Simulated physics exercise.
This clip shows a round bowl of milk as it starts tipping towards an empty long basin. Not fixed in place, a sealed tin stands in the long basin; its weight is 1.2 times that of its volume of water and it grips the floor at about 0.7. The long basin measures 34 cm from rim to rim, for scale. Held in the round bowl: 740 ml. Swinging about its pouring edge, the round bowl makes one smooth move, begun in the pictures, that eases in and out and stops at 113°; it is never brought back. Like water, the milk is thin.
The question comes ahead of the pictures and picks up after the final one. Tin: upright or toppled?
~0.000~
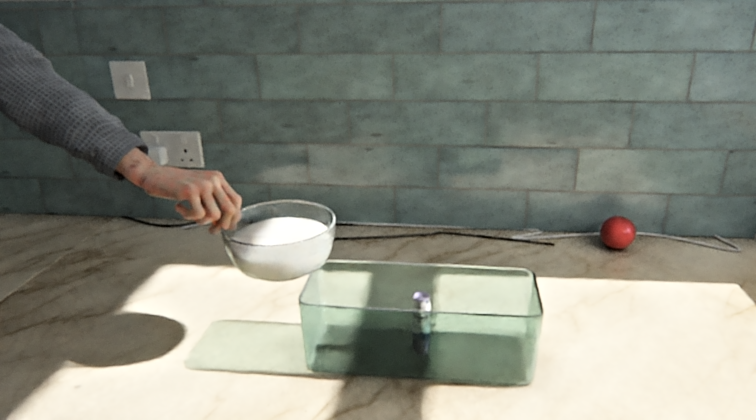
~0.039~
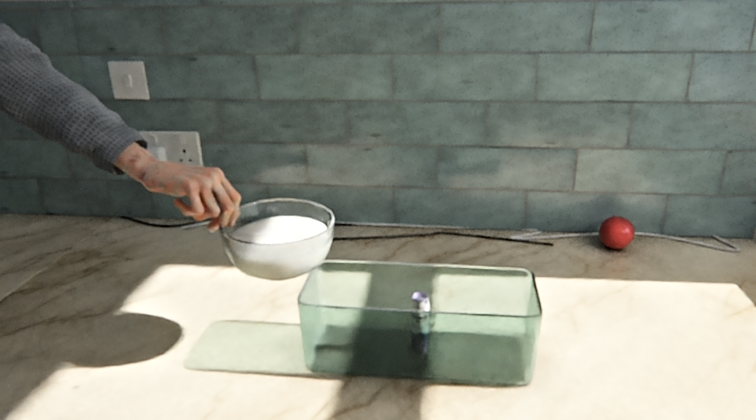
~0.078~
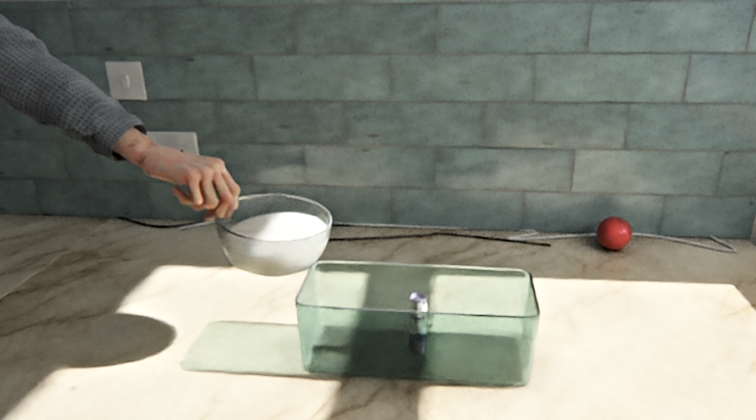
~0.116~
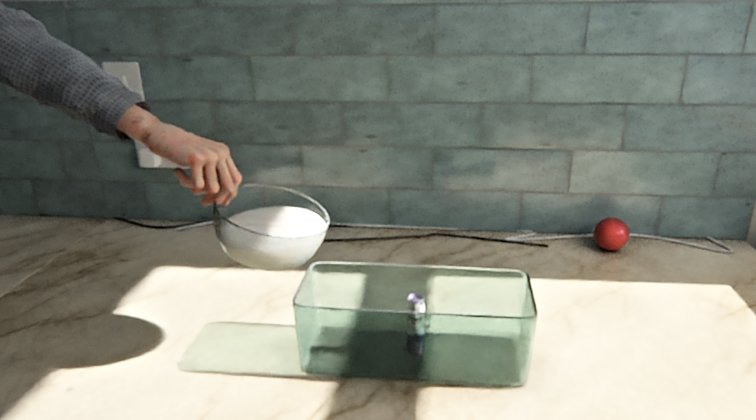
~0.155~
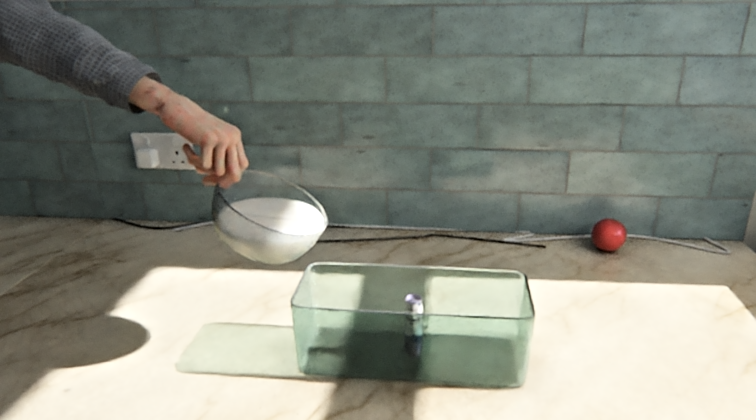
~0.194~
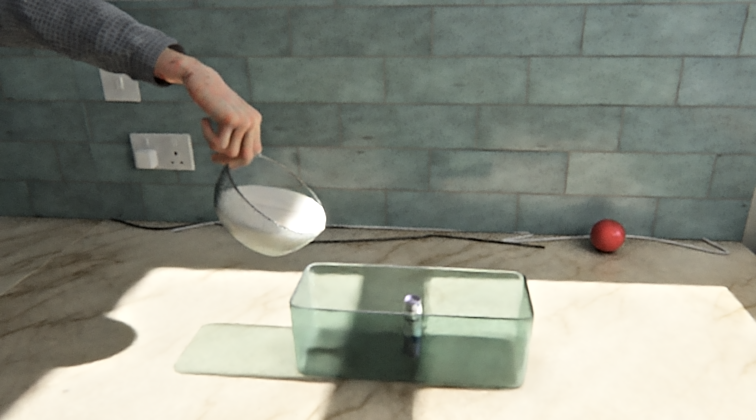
Tipped.
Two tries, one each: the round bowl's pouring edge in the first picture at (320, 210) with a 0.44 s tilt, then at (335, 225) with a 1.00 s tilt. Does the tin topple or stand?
Try 1: Tipped over; try 2: Tipped over.
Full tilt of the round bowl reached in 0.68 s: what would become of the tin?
Well, the tin simply tips.
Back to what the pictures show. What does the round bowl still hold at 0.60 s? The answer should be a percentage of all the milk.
About 0 % is still there.
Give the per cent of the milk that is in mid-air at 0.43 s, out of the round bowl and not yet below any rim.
Some 60 % is the figure.
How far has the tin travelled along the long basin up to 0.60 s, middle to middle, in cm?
Around 4 cm.
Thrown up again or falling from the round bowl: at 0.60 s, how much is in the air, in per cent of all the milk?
It comes to some 6 percent of the total.
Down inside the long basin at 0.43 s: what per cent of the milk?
Roughly 9 percent of it.
Then, 0.43 s in, the tilt is 110° and 30 per cent is still to pour; the tin stands where it began.
Then, 0.60 s in, the tilt is 113° and 0 per cent is still to pour; the tin leans 33°.
Then, 0.78 s in, the tilt is 113° and 0 per cent is still to pour; the tin lies on its side.
Then, 0.98 s in, the tilt is 113° and 0 per cent is still to pour; the tin lies on its side.
Finally, the tin lies on its side.
